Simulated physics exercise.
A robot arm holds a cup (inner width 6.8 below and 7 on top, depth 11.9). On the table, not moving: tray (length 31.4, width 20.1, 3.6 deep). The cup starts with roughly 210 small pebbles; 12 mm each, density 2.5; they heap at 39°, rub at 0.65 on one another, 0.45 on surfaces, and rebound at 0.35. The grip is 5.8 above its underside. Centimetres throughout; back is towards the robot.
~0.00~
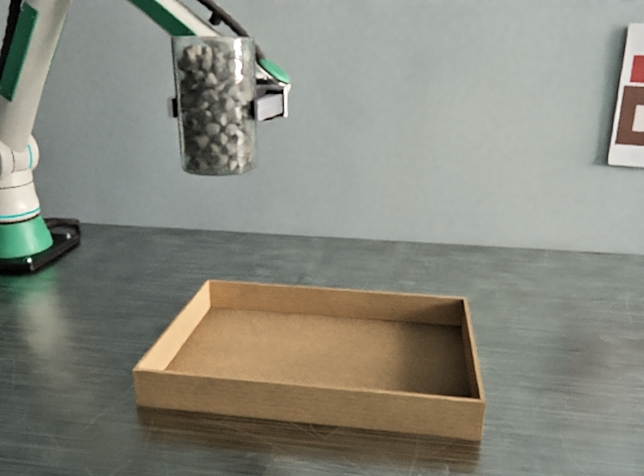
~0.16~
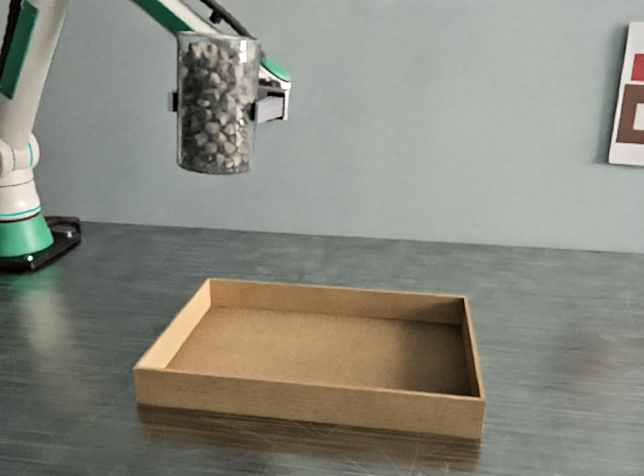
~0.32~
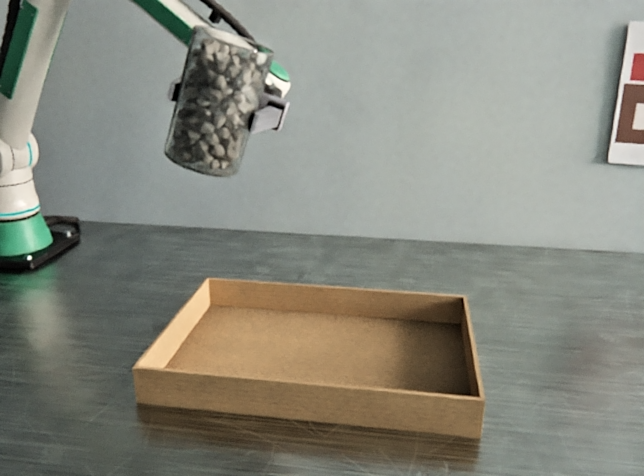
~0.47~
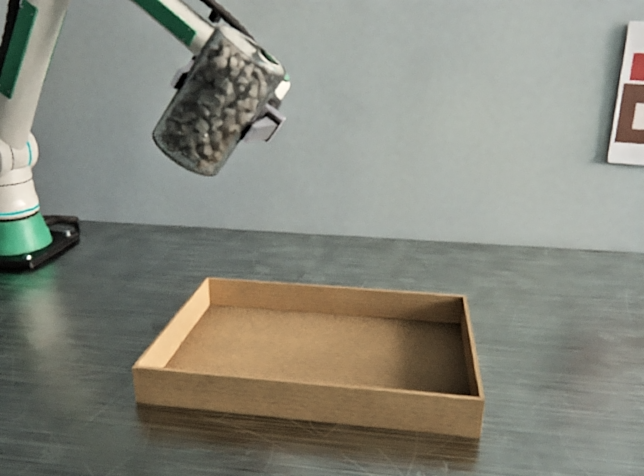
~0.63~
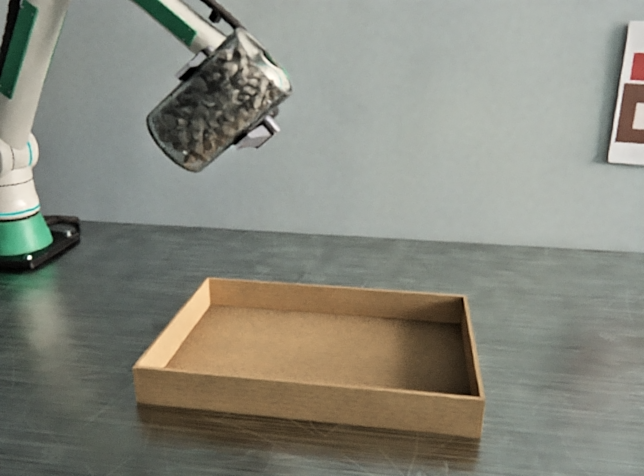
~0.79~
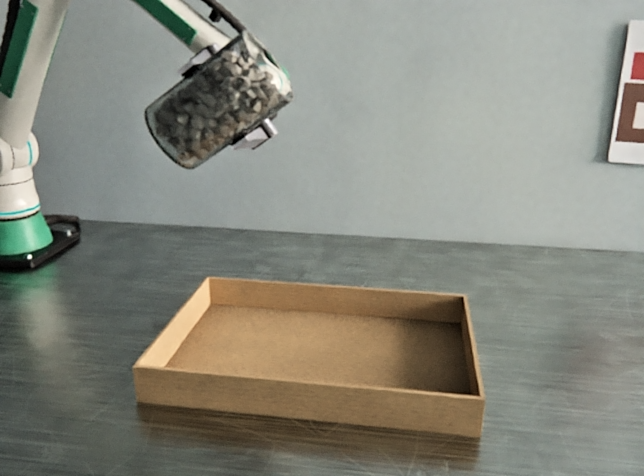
To begin with, a robot arm holds a clear cup full of small grey pebbles upright above a table with an empty, shallow brown tray. The arm then gradually tips the cup, its top leaning right and its base swinging left, until it is steeply slanted with the pebbles still inside.
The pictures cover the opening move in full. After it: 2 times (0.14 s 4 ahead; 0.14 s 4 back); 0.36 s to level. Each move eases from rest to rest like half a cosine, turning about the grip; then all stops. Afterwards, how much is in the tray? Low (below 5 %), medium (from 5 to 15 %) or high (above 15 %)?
A low share, below 5 %, ends in the tray.
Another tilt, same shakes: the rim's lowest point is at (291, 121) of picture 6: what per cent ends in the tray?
Some 15 per cent.
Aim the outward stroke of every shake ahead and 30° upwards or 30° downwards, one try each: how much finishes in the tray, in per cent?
Some 5 and 0 per cent.
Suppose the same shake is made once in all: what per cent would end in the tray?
It would be near 0 per cent.
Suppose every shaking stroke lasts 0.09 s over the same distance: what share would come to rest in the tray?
In that case some 15 per cent.
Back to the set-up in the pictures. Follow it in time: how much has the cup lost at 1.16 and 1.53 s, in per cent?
About 0, 5.
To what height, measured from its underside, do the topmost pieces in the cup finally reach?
Roughly 12.0 cm.
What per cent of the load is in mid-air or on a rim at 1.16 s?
Some 2 per cent.
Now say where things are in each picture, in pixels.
In the first picture, cup middle at (217, 106), level; upper third of the load around (214, 76), from x 185 to 250, top at y 55; 212 in the cup.
In the second picture, cup middle at (217, 105), tilted 5° forward; upper third of the load around (217, 73), from x 185 to 250, top at y 50.
In the third picture, cup middle at (217, 104), tilted 19° forward; upper third of the load around (220, 76), from x 180 to 255, top at y 50.
In the fourth picture, cup middle at (217, 104), tilted 36° forward; upper third of the load around (226, 79), from x 170 to 265, top at y 50.
In the fifth picture, cup middle at (218, 105), tilted 50° forward; upper third of the load around (229, 83), from x 165 to 270, top at y 55.
In the sixth picture, cup middle at (218, 104), tilted 55° forward; upper third of the load around (230, 84), from x 160 to 270, top at y 55; 212 in the cup.
After 1.16 s, tilted 55° forward, highest piece 31 above the table; 207 in the cup, 5 in flight or on a rim.
After 1.53 s, tilted 28° forward, highest piece 31 above the table; 206 in the cup, 5 in the tray, 1 in flight or on a rim.
After 1.91 s, level, highest piece 33 above the table; 206 in the cup, 6 in the tray.
After 2.96 s, level, highest piece 33 above the table; 206 in the cup, 6 in the tray.
At rest, 206 in the cup, 6 in the tray. That is 3 % in the tray.
